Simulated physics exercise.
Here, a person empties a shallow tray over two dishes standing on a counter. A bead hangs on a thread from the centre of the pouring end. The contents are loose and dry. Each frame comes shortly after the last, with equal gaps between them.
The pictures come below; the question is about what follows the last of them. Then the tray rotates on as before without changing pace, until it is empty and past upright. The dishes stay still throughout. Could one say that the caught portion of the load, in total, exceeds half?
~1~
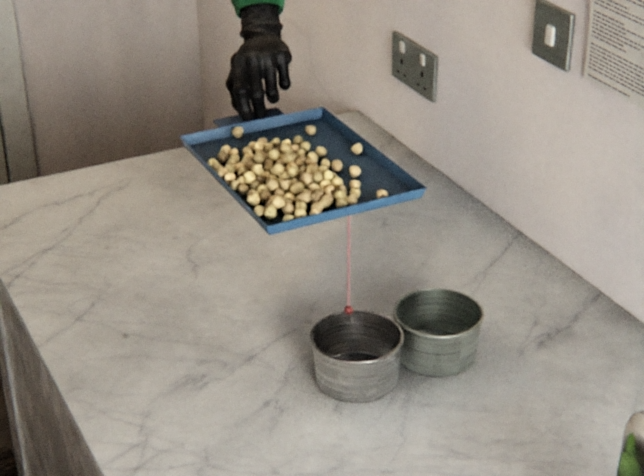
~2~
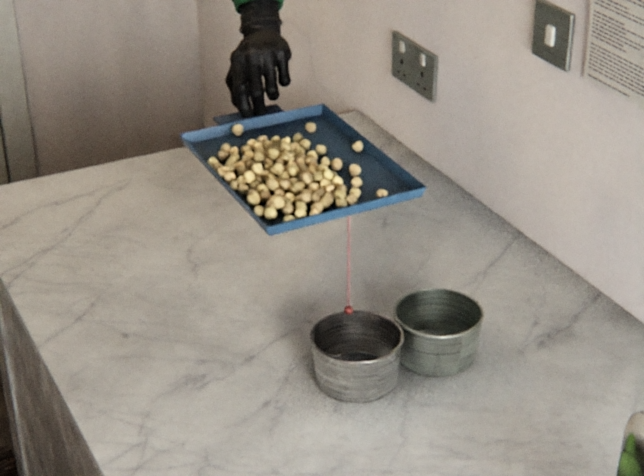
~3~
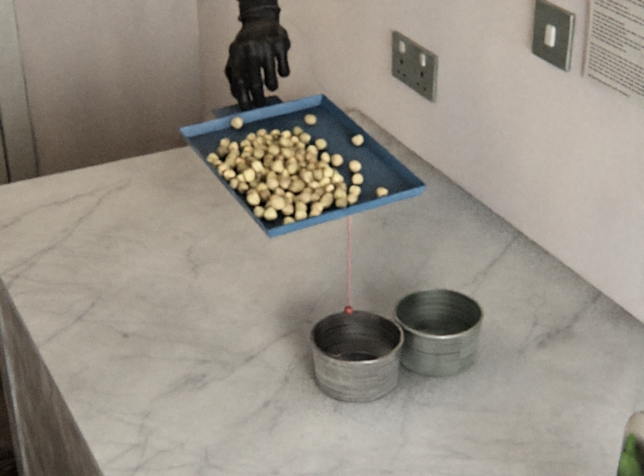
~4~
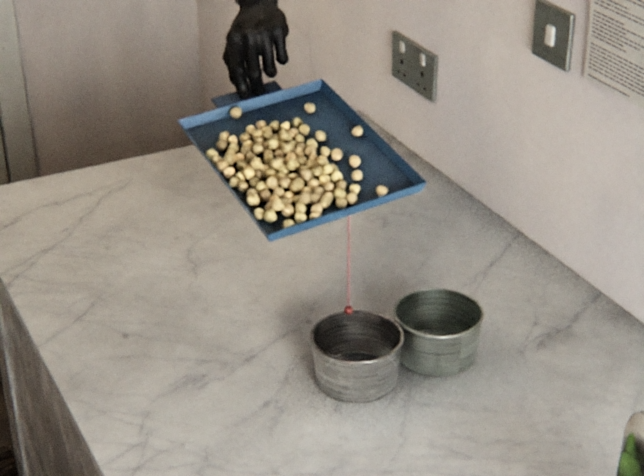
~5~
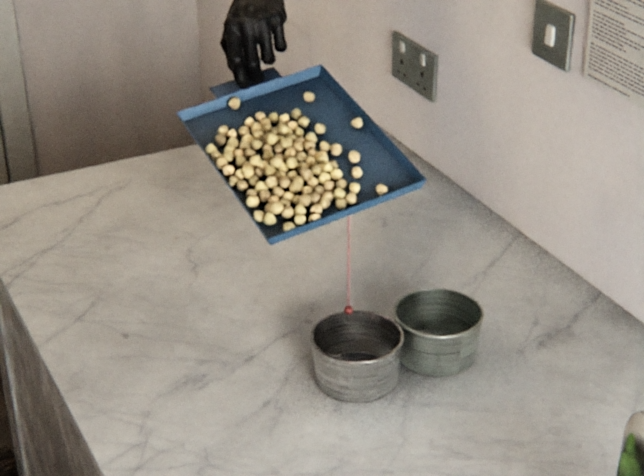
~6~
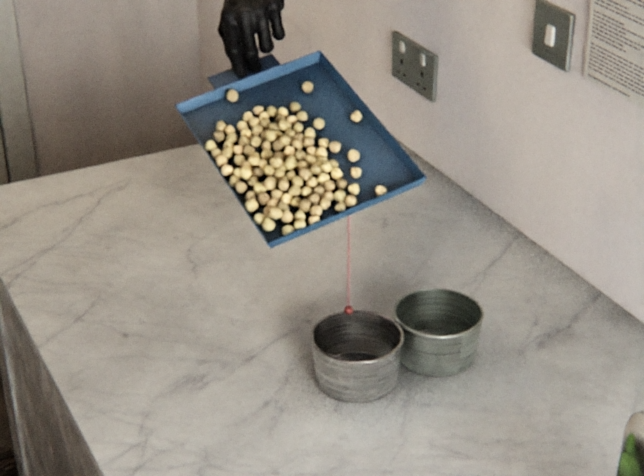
No - turns out most of it gets away in the end.
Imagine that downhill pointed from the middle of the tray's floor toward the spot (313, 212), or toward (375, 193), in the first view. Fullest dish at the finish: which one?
The first try goes to the one on the left and the second to the one on the right.
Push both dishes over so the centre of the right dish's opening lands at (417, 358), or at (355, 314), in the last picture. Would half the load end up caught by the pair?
Try 1: Not up to half; try 2: In excess of half.
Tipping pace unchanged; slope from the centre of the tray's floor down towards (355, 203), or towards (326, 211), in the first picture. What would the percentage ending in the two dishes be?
Lab note: Try 1 = 80 %, try 2 = 40 %.
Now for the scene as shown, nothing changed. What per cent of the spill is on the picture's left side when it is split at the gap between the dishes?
Roughly 100 in a hundred.
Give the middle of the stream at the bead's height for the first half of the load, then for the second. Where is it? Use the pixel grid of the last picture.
Early half (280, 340), late half (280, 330).
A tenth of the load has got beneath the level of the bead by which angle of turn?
It's turned some 70 degrees by then.
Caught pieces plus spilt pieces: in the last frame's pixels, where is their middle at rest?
Somewhere around (258, 415) in the final view.
Just after the last frame, tray tipped steeply; almost all on the tray; just a few outside both; about a tenth in the air.
A moment on, tray tipped past a quarter turn; just a few on the tray; about a tenth in the left dish; the larger part outside both; about a tenth in the air.
Further on, tray tipped past a quarter turn; about a tenth in the left dish; almost all outside both.
When it is over, tray tipped past a quarter turn; about a tenth in the left dish; not one in the right dish; almost all outside both.
